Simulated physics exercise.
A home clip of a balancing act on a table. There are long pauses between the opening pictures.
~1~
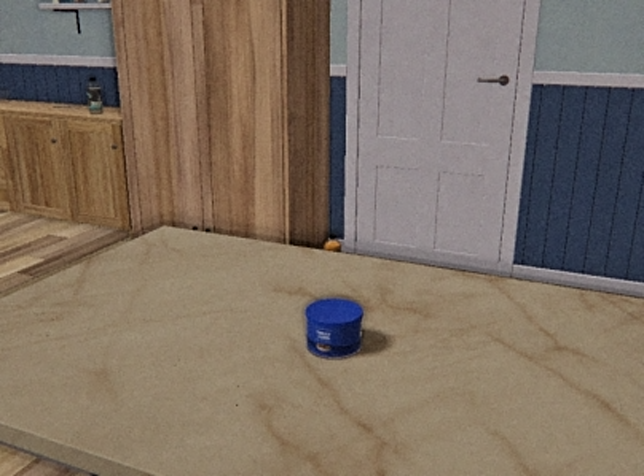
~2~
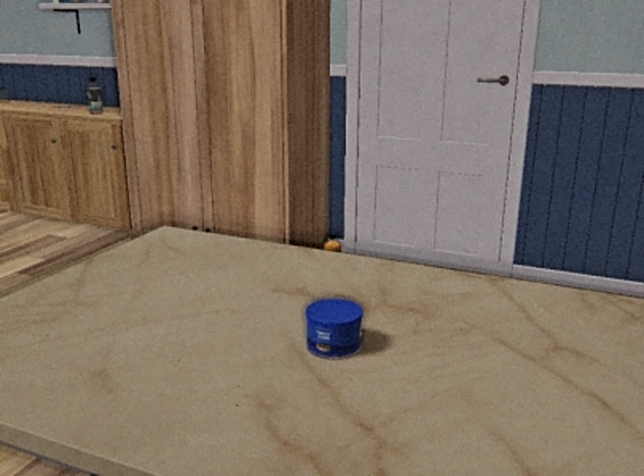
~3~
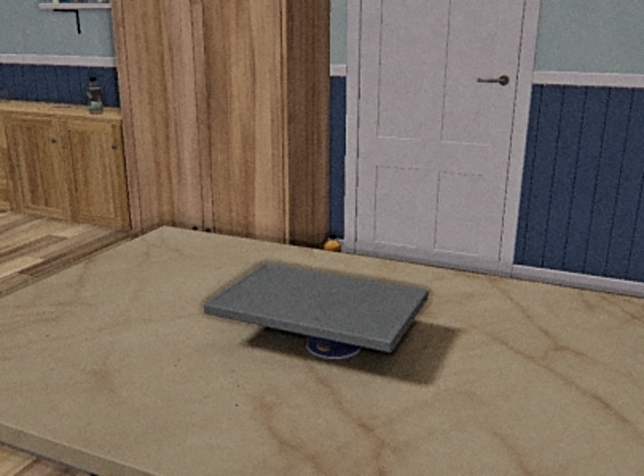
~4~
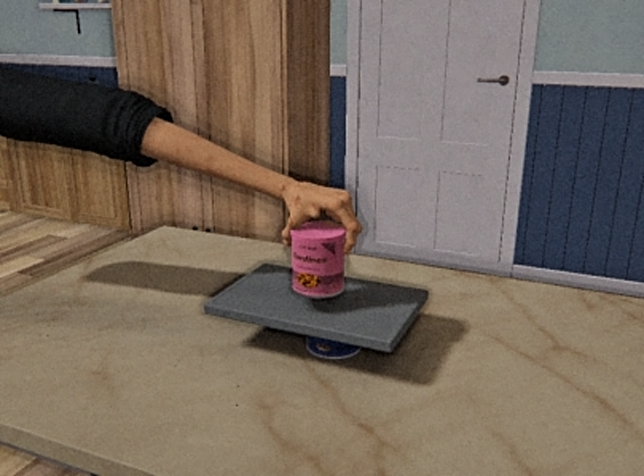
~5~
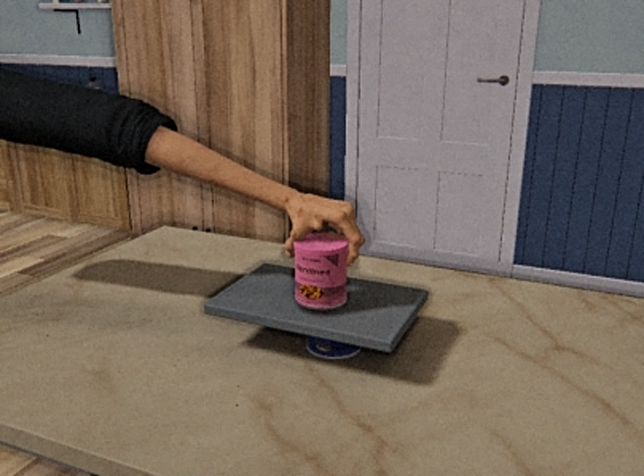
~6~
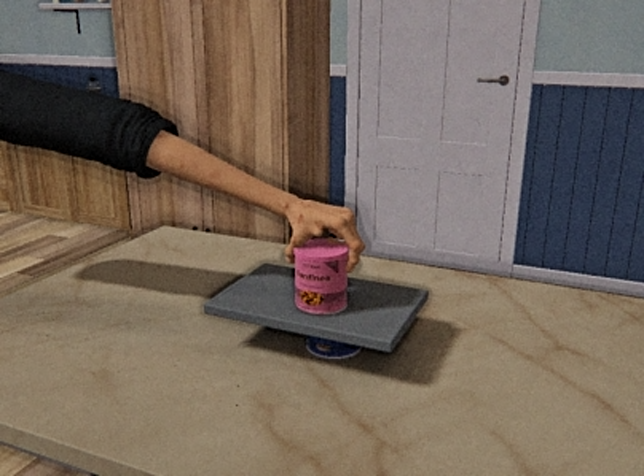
A dark-sleeved arm, in view from the left after a flat grey board appears on top of a small blue tub, lowers a pink tin a short way onto the board and keeps its hand on it. The tub sits near the middle of a beige, brown-veined tabletop, mostly hidden beneath the board. The still camera looks slightly down across a room with wooden cabinets at left and a white door behind.
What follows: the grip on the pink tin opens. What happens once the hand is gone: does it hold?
In the end the stack holds.
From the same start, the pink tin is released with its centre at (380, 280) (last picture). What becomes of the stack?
Then it holds.
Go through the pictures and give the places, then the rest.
The last thing is not in view yet; blue tub (334, 328), in the first frame.
The last thing is not in view yet; blue tub (334, 328), in the second frame.
The last thing is not in view yet, in the third frame.
Coming down; pink tin (319, 259), in the fourth frame.
Coming down; pink tin (321, 271), in the fifth frame.
In place under the hand; pink tin (321, 277), in the sixth frame.
Then, 0.70 s later than the last frame, all is still.
Then, 1.70 s later than the last frame, pink tin resting near (321, 277).
When it is over, all 3 as before. End places, in pixels of the last picture, pink tin near (321, 277). The stack stays up.
